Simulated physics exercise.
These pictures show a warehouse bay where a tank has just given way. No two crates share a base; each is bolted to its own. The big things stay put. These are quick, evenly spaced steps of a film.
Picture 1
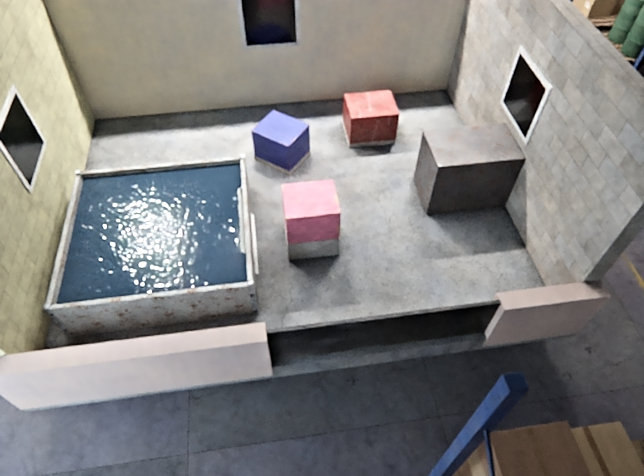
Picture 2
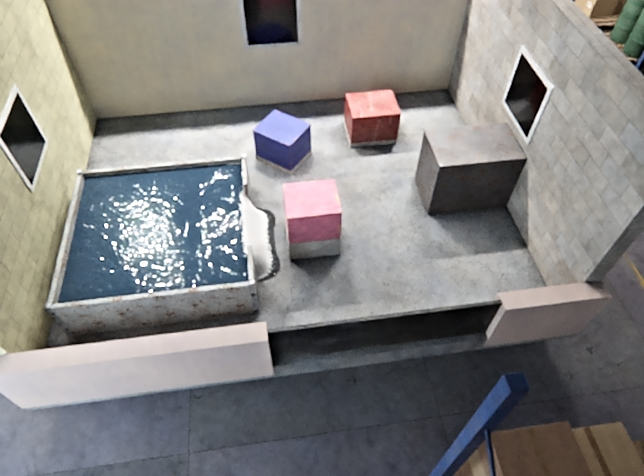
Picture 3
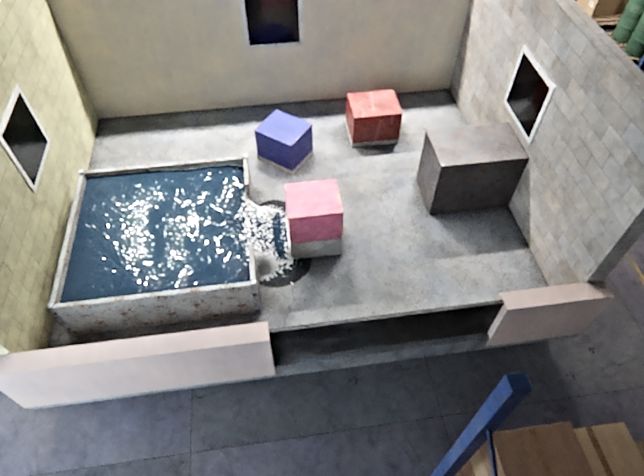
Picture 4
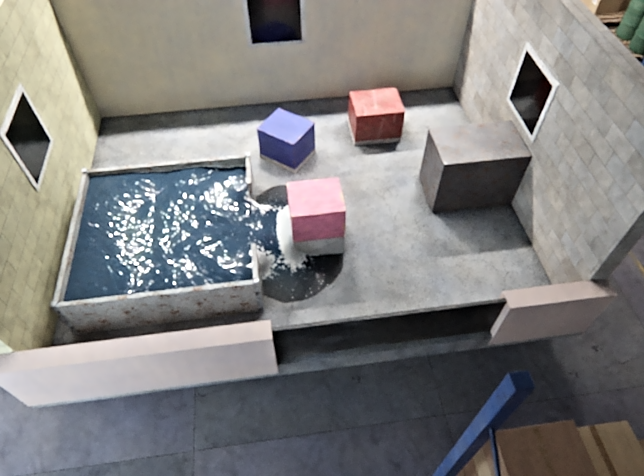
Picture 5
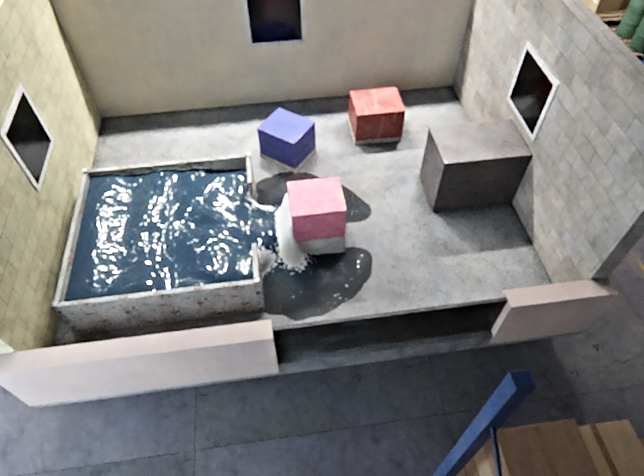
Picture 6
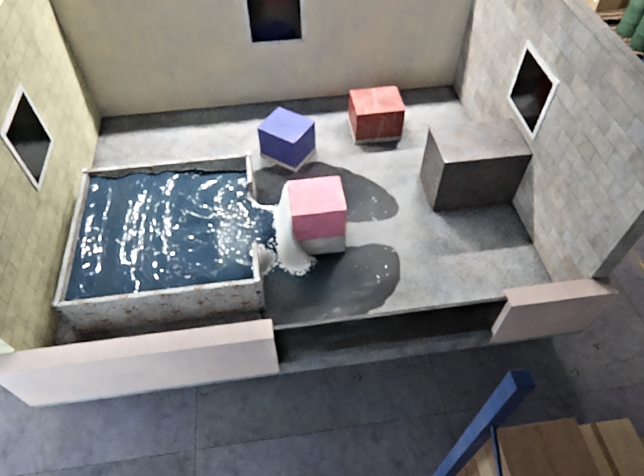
The clip shows a walled bay with a tank of water at left and four crates; water bursts through the tank's right side, strikes the pink crate, and spreads around both sides of it across the grey floor.
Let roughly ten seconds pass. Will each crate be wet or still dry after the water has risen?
Afterwards the pink crate is wet, the red crate is wet, the blue crate is wet.
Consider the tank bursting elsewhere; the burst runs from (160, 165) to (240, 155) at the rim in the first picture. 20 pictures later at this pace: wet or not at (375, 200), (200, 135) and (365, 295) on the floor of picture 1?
Spot one: Reached by the flood. Spot two: Reached by the flood. Spot three: Spared by the leak.
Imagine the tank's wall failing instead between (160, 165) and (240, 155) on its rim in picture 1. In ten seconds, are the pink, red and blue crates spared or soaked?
Pink stays untouched, red gets drenched, blue gets drenched.
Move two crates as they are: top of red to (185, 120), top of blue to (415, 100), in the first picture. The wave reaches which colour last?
I would point to the one in red.
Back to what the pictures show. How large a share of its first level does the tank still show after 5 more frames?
Close to 76 %.
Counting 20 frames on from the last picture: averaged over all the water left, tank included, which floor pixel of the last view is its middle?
The water centres close to (265, 231).
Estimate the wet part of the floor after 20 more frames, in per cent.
My estimate is roughly 85 percent.
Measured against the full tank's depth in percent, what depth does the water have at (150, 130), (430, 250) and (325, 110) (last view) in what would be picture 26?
First spot 2 %, second 8 %, third 8 %.
A moment on, water covers 35 % of the floor; the pink crate water round its plinth, the red crate water round its plinth, the blue crate water round its plinth.
Next, water covers 60 % of the floor; the pink crate water round its plinth, the red crate water round its plinth, the blue crate water round its plinth.
Then, water covers 85 % of the floor; the pink crate water round its plinth, the red crate water round its plinth, the blue crate water round its plinth.
Later, water covers 100 % of the floor; the pink crate water round its plinth, the red crate water round its plinth, the blue crate water round its plinth.
In the end, water covers 100 % of the floor; the pink crate was topped, the red crate was topped, the blue crate was topped.
